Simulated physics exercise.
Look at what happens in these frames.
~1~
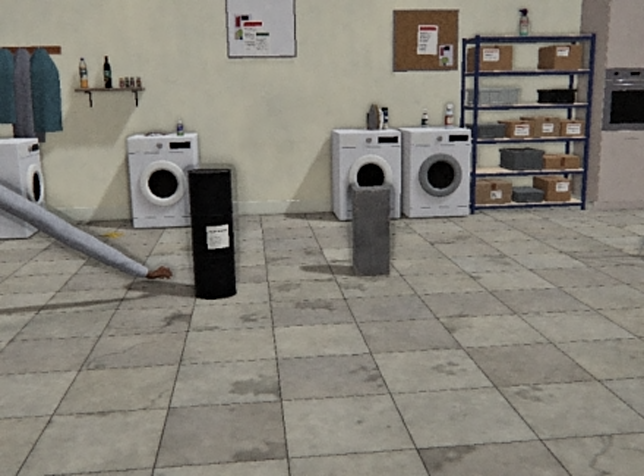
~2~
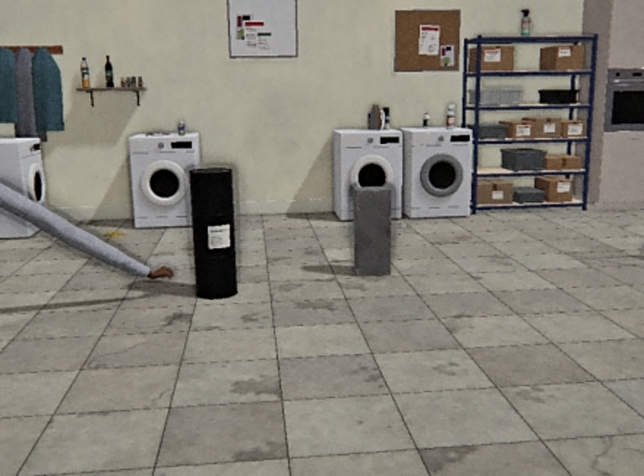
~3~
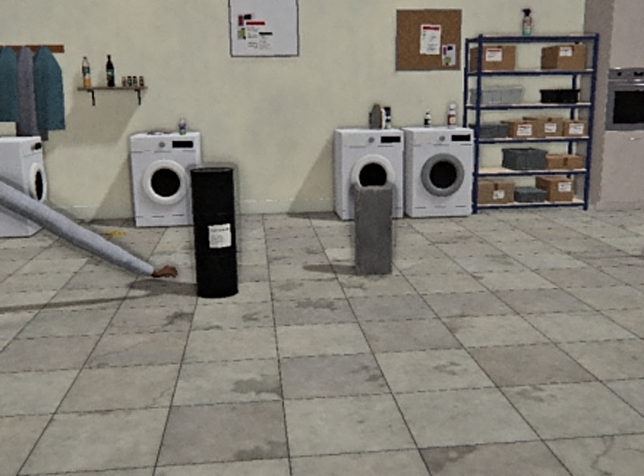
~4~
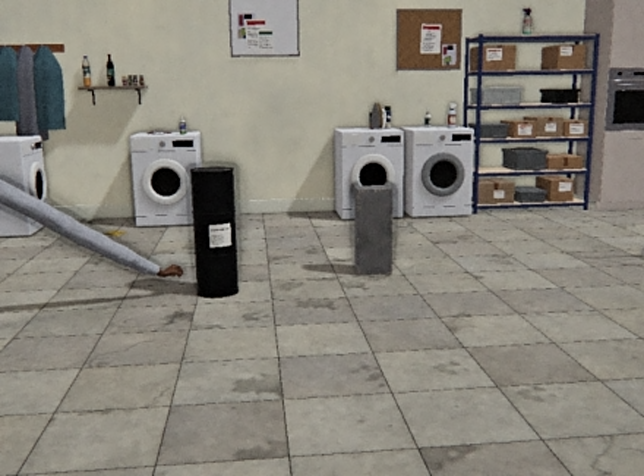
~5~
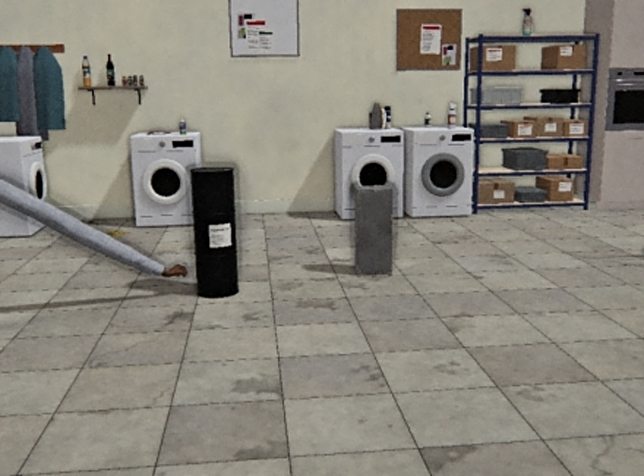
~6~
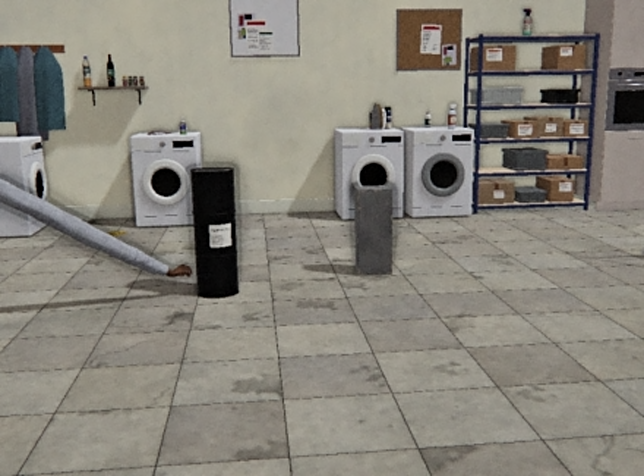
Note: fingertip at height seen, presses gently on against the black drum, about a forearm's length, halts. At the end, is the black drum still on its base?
My guess is it holds firm.
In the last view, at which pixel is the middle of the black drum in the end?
In the last picture, near pixel (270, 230).
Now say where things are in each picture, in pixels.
In the first frame, black drum (213, 233).
In the second frame, black drum (214, 233).
In the third frame, black drum (215, 232).
In the fourth frame, black drum (215, 232).
In the fifth frame, black drum (215, 232).
In the sixth frame, black drum (215, 232).
Then, 0.30 s later than the last frame, black drum moved a little near (228, 231).
Then, 0.60 s later than the last frame, black drum moved about its own width near (245, 231).
Then, 0.90 s later than the last frame, black drum moved about its own width near (262, 230).
When it is over, moved from the start, black drum. End places, in pixels of the last picture, black drum near (270, 230).
